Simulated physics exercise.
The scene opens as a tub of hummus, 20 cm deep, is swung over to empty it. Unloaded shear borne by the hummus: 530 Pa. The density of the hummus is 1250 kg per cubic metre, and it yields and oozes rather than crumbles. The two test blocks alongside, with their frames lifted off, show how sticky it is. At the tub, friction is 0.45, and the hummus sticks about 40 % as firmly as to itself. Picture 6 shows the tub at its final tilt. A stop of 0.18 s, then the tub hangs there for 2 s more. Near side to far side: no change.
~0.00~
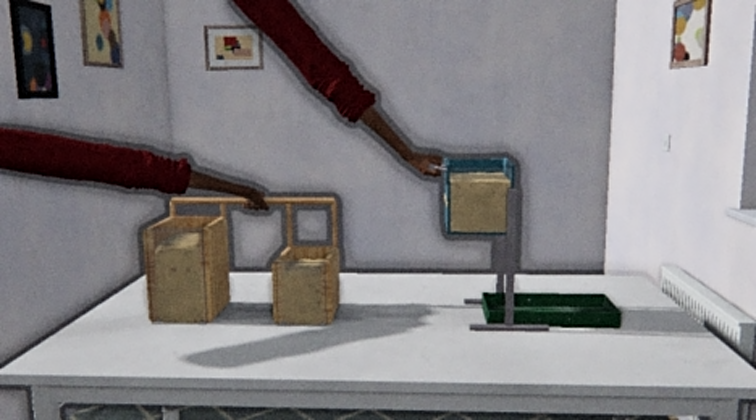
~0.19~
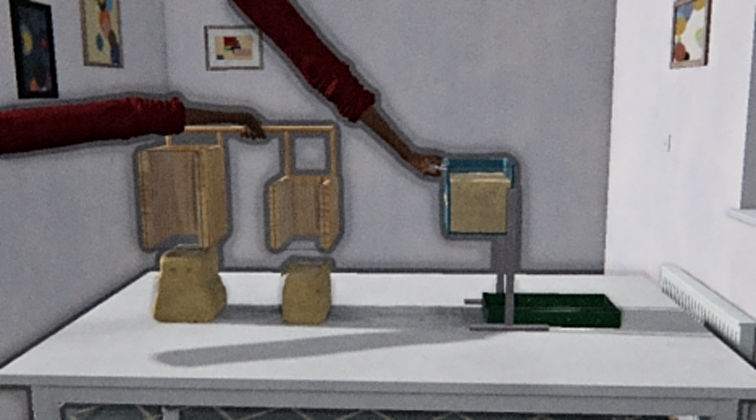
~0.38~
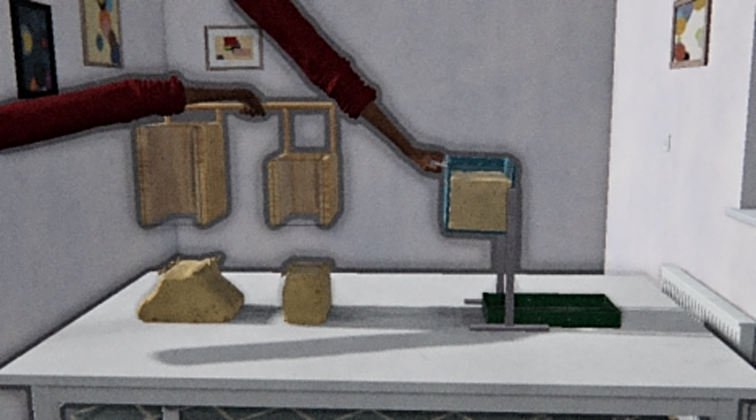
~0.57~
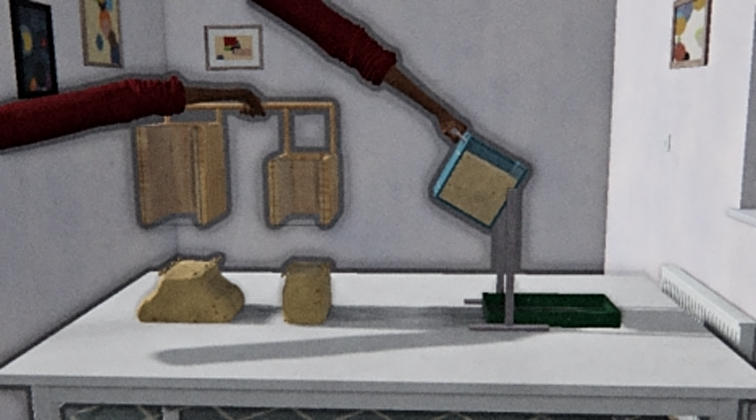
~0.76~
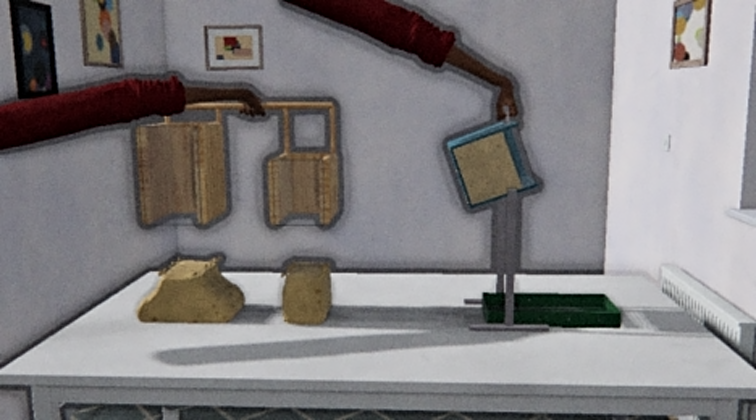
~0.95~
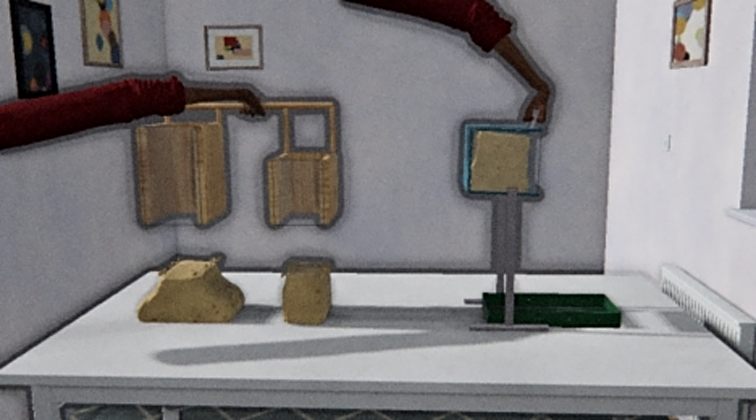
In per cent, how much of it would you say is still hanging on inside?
I would say around 70 percent.
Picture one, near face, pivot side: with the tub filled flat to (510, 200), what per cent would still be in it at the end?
I'd guess around 100 in a hundred.
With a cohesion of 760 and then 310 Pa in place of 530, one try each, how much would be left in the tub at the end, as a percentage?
The answers, in order, are 100 % and 45 %.
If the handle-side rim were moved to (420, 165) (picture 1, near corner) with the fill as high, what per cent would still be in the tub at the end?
In that case close to 40 %.
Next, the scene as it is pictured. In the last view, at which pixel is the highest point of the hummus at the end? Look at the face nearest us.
Looking at the last picture, I'd put it at about (516, 156).
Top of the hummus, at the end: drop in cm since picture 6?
The top ends up some 7 cm below its level in the last picture.
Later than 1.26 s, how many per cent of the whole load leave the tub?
About 20 per cent.
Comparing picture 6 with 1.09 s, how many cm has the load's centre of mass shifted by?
The change is near 3 cm.
After 1.09 s, the tub is at 92 degrees and holds 100 %.
After 1.26 s, the tub is at 92 degrees and holds 89 %.
After 1.43 s, the tub is at 92 degrees and holds 79 %.
After 1.60 s, the tub is at 92 degrees and holds 71 %.
After 2.95 s, the tub is at 92 degrees and holds 70 %.
